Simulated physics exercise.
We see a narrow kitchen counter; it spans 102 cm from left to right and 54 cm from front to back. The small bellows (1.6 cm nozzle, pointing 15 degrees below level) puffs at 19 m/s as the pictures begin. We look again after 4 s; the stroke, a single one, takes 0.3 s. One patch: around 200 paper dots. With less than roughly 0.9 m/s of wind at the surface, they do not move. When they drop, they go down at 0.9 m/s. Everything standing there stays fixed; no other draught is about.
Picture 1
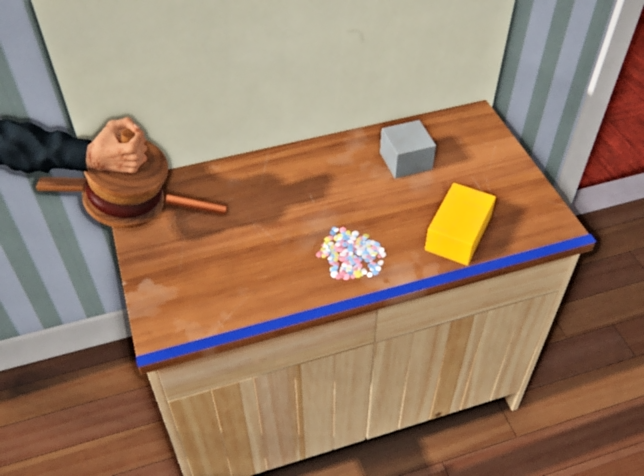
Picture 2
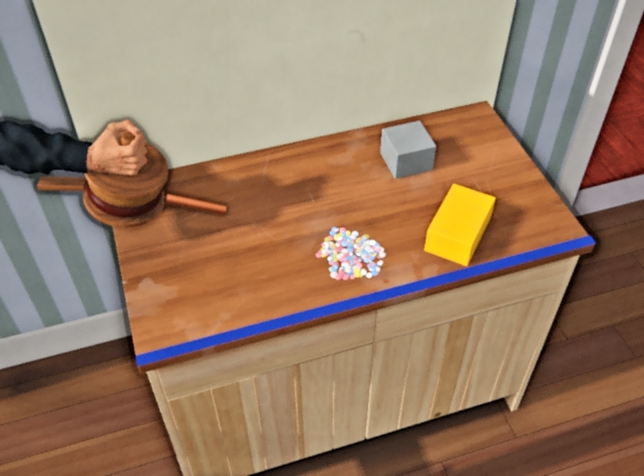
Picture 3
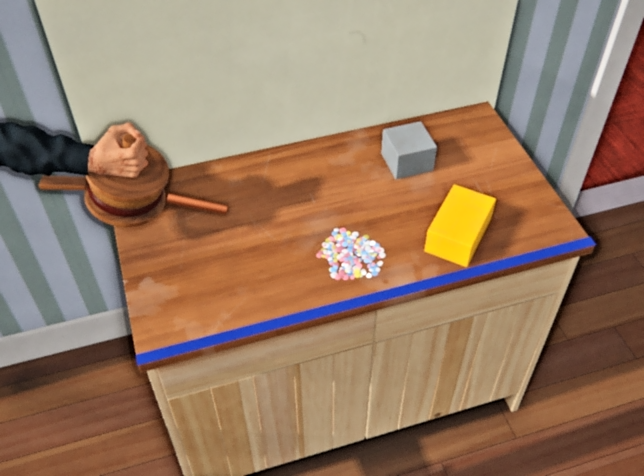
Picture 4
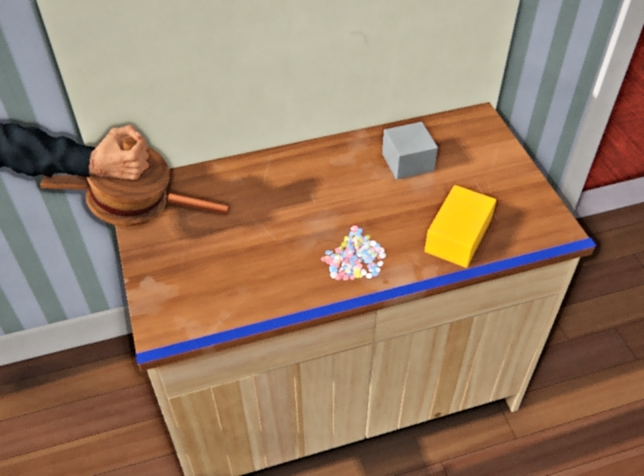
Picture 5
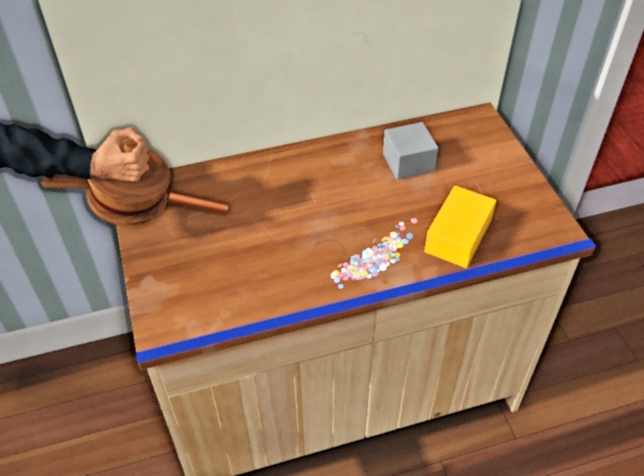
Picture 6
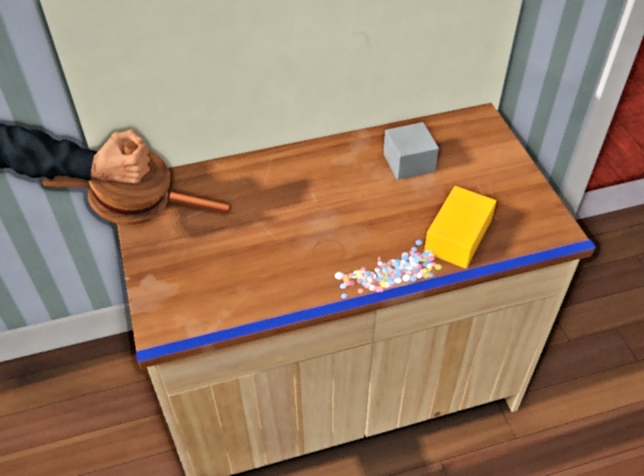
Pastel paper dots sitting still on a wooden counter, then scattering rightward towards a yellow block as a hand presses small bellows.
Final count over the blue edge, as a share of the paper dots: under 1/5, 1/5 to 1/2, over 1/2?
The fraction is greater than one half.
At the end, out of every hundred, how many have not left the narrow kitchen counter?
About 10 % of them are still there at the end.
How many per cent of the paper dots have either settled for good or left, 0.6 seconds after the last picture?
Estimate: Close to 90 %.
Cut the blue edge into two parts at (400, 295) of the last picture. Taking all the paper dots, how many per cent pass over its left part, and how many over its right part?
2 % left, 90 % right.
Then, 0.6 s after the last picture, 12 % are still on the top, 87 % are over the blue edge.
Then, 1.0 s after the last picture, 12 % are still on the top, 87 % are over the blue edge.
Then, 2.0 s after the last picture, 12 % are still on the top, 87 % are over the blue edge.
Then, 3.8 s after the last picture, at the end, 87 % are over the blue edge.
